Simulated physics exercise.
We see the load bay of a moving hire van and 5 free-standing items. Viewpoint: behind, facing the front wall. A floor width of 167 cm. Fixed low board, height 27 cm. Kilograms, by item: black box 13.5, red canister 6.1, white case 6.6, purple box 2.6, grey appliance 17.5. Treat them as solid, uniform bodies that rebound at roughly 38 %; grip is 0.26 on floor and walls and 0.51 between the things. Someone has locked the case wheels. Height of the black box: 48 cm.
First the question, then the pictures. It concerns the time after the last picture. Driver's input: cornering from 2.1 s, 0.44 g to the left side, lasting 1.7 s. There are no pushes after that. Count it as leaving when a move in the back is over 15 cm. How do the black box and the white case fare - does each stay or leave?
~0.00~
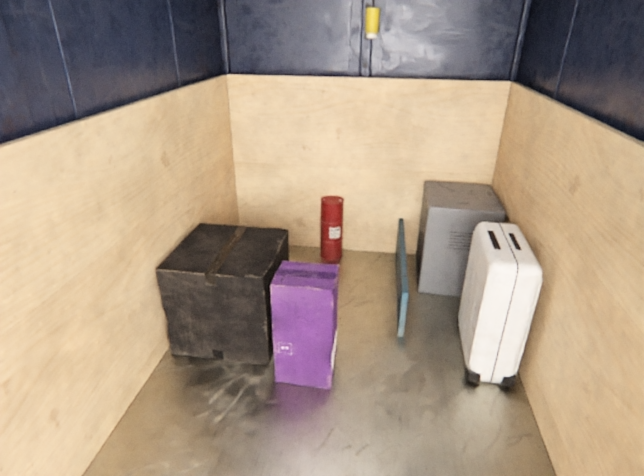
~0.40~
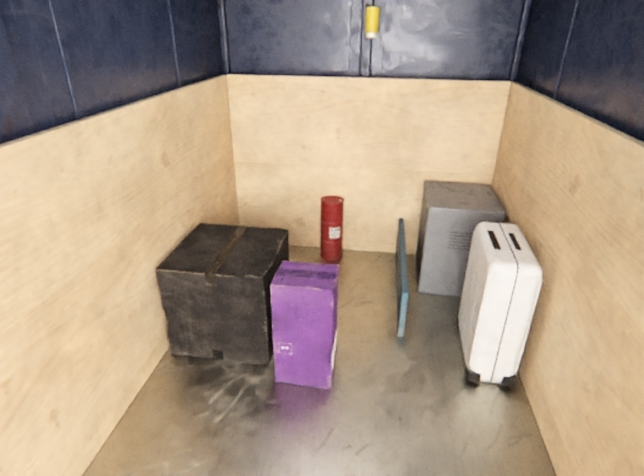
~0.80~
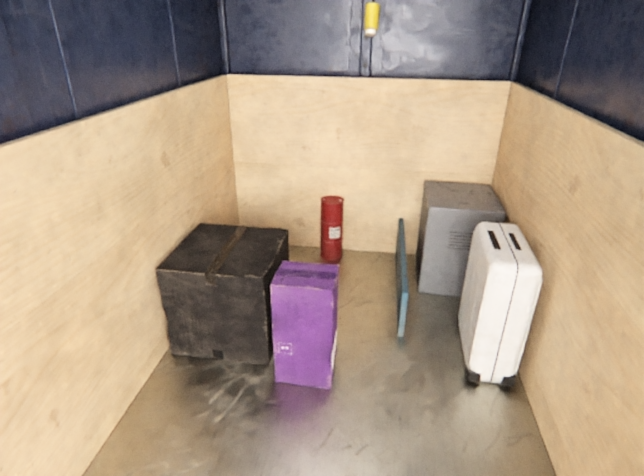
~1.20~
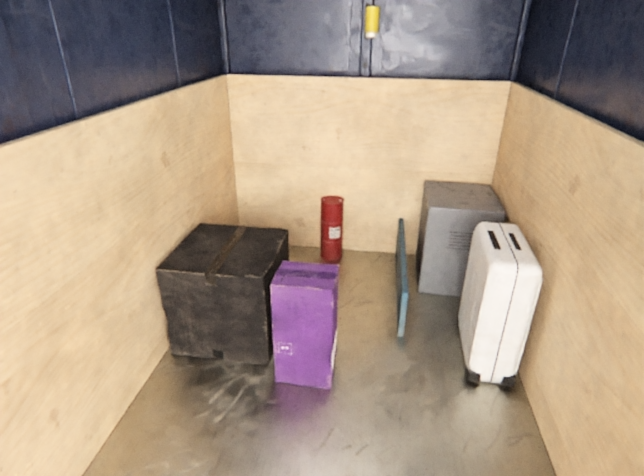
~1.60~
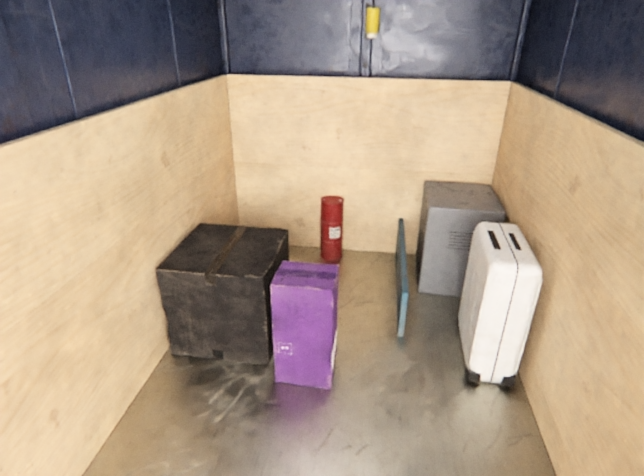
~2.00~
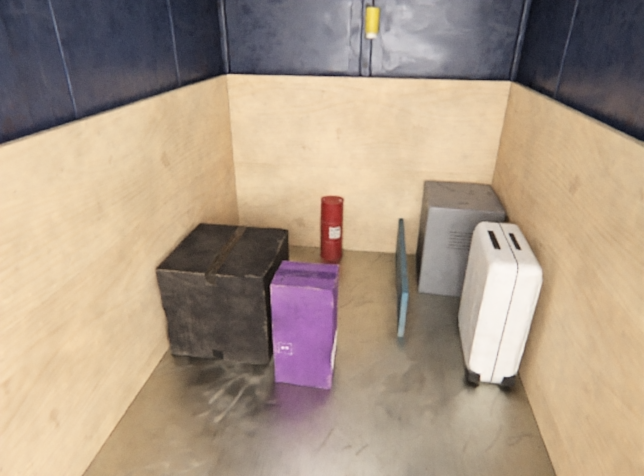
Here is how it goes: The black box remains, the white case is displaced.
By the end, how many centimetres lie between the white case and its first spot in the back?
I'd put it at about 34 centimetres.
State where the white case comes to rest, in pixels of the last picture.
The resting point is around (421, 302).
Around 2.60 s, push 0.44 g left; white case shifted 8 cm near (475, 299); black box shifted 3 cm near (226, 289); red canister shifted 8 cm.
Around 2.80 s, push 0.44 g left; white case shifted 23 cm near (443, 296); black box shifted 3 cm near (226, 289); red canister shifted 23 cm.
Around 3.10 s, push 0.44 g left; white case shifted 31 cm near (427, 300); black box shifted 3 cm near (226, 289); red canister shifted 57 cm.
Finally (4.3 s), not toppled but over 15 cm from the start, red canister and white case; the other 3 still in place (within 15 cm). In the last view, black box near (226, 289), white case near (421, 302).
